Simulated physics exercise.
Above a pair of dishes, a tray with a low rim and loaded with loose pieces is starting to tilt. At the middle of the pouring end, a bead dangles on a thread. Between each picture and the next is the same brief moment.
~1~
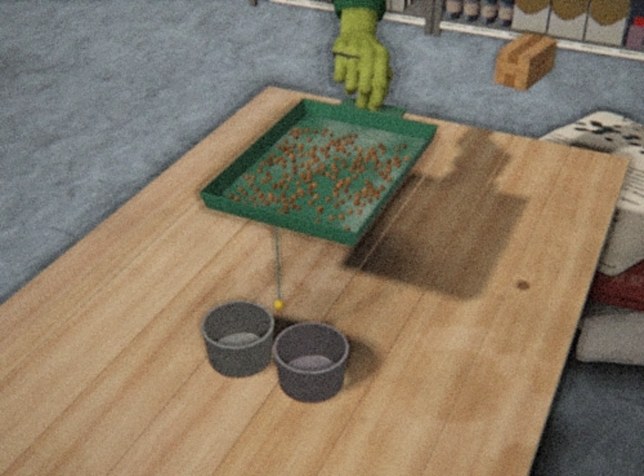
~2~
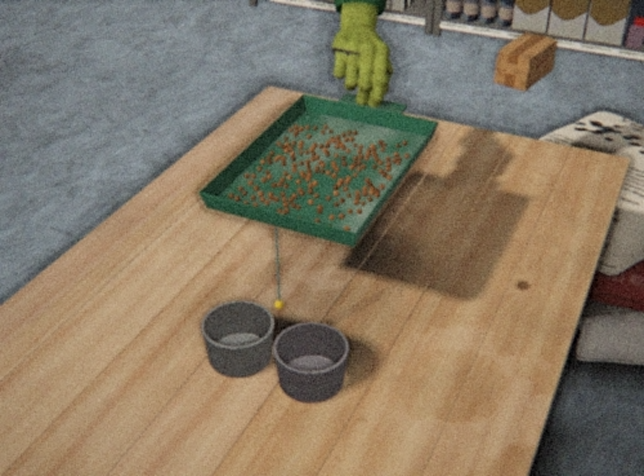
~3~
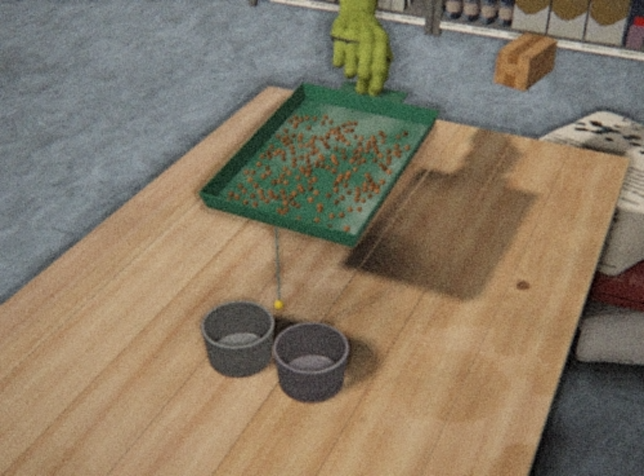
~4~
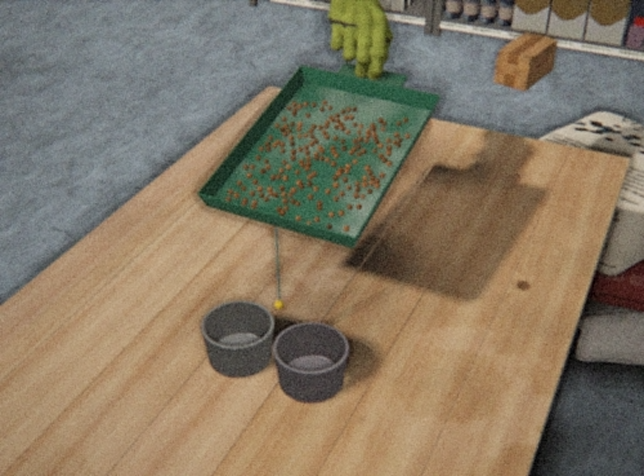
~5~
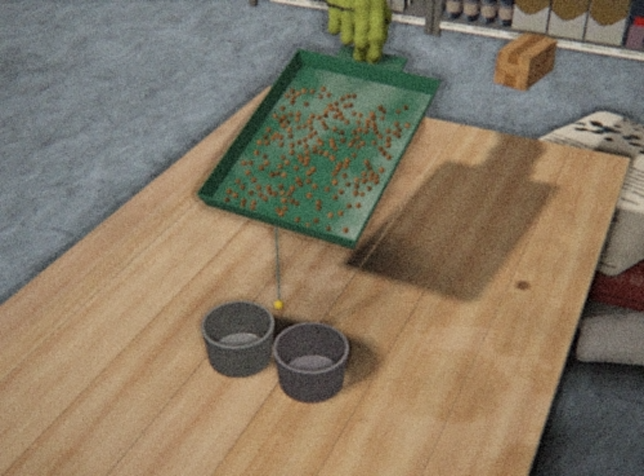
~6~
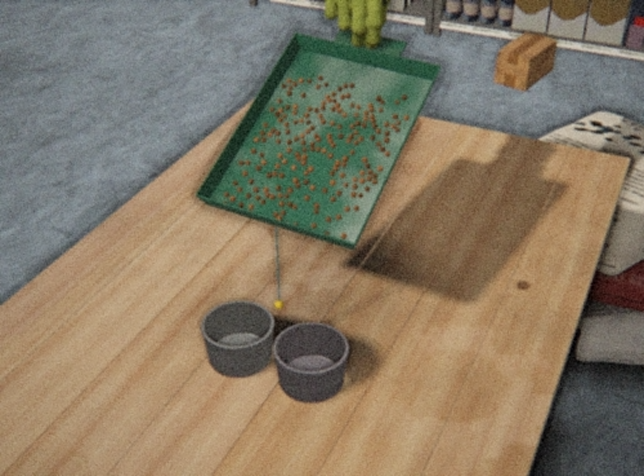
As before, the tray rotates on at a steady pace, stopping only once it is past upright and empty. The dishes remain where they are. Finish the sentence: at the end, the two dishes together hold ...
... more than half of the load.
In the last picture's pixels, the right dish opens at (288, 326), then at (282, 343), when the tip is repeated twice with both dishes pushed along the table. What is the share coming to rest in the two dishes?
20 and 50 %.
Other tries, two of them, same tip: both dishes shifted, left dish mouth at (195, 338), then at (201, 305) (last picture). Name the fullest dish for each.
Place 1: The one on the right side; place 2: The one on the right side.
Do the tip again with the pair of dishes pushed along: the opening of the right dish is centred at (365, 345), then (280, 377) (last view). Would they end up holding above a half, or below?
Result, first setup: A minority share; second setup: A minority share.
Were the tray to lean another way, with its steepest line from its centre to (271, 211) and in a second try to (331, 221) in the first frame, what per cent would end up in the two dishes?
50 % and 30 %.
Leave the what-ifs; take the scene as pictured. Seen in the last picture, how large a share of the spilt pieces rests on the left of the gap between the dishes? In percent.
Close to 40 %.
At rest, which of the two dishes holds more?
The one at right ends up fuller.
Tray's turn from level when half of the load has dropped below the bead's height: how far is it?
I'd say close to 115 degrees.
Soon after the last picture, tray tipped steeply; nearly all on the tray; a small part in the air.
A little later, tray tipped past a quarter turn; about half on the tray; a small part in the right dish; a stray few in the left dish; a small part outside both; about a third in the air.
Later still, tray tipped past a quarter turn; about half in the right dish; about a quarter in the left dish; about a quarter outside both.
By the end, tray tipped past a quarter turn; about half in the right dish; about a quarter in the left dish; about a quarter outside both.
